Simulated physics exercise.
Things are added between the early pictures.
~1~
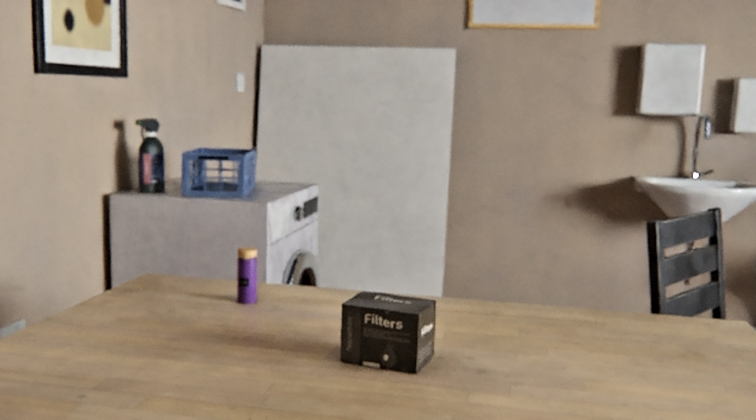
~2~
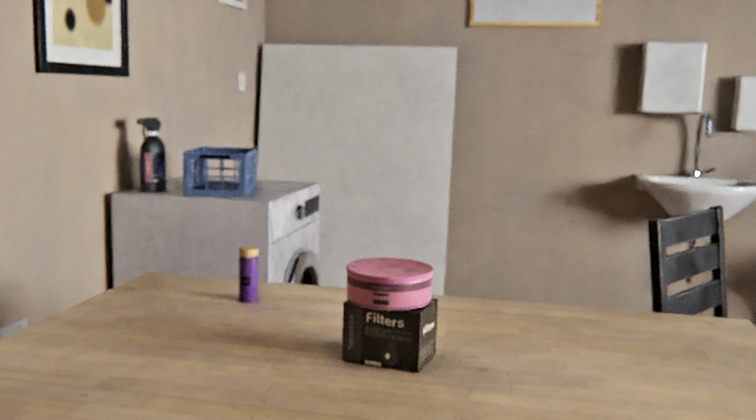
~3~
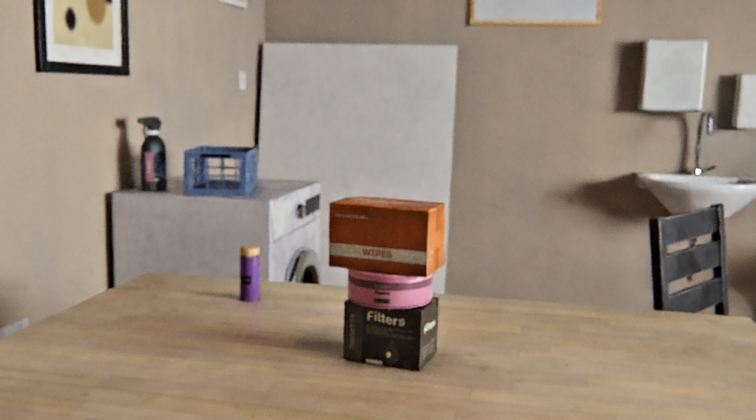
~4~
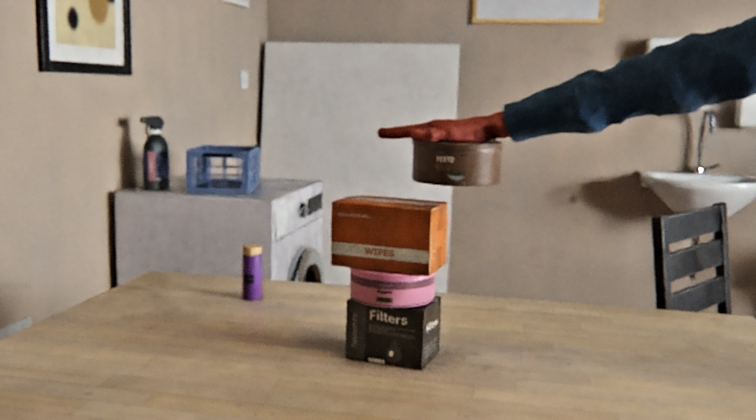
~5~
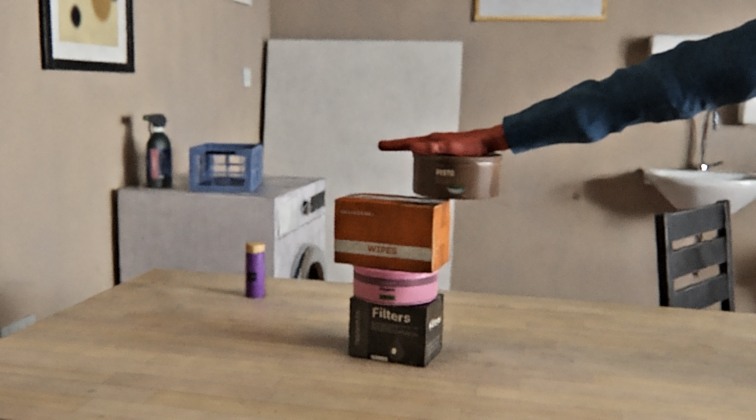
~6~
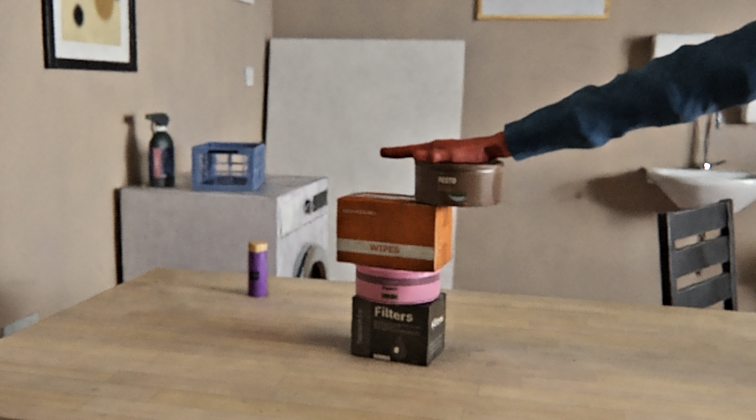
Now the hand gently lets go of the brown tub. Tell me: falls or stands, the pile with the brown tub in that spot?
Pretty sure the pile is unstable there.
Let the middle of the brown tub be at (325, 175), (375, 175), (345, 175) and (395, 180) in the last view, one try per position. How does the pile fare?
Collapses; stays standing; collapses; stays standing.
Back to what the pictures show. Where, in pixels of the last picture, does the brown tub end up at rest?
End position: Approximately (459, 318).
Then, 0.40 s after the last picture, brown tub now fallen.
Then, 0.50 s after the last picture, things are still on the move.
Then, 1.20 s after the last picture, nothing new.
At rest, fallen, brown tub; the other 4 in place. Seen from the same camera at the end, brown tub near (459, 318). The pile gives way.
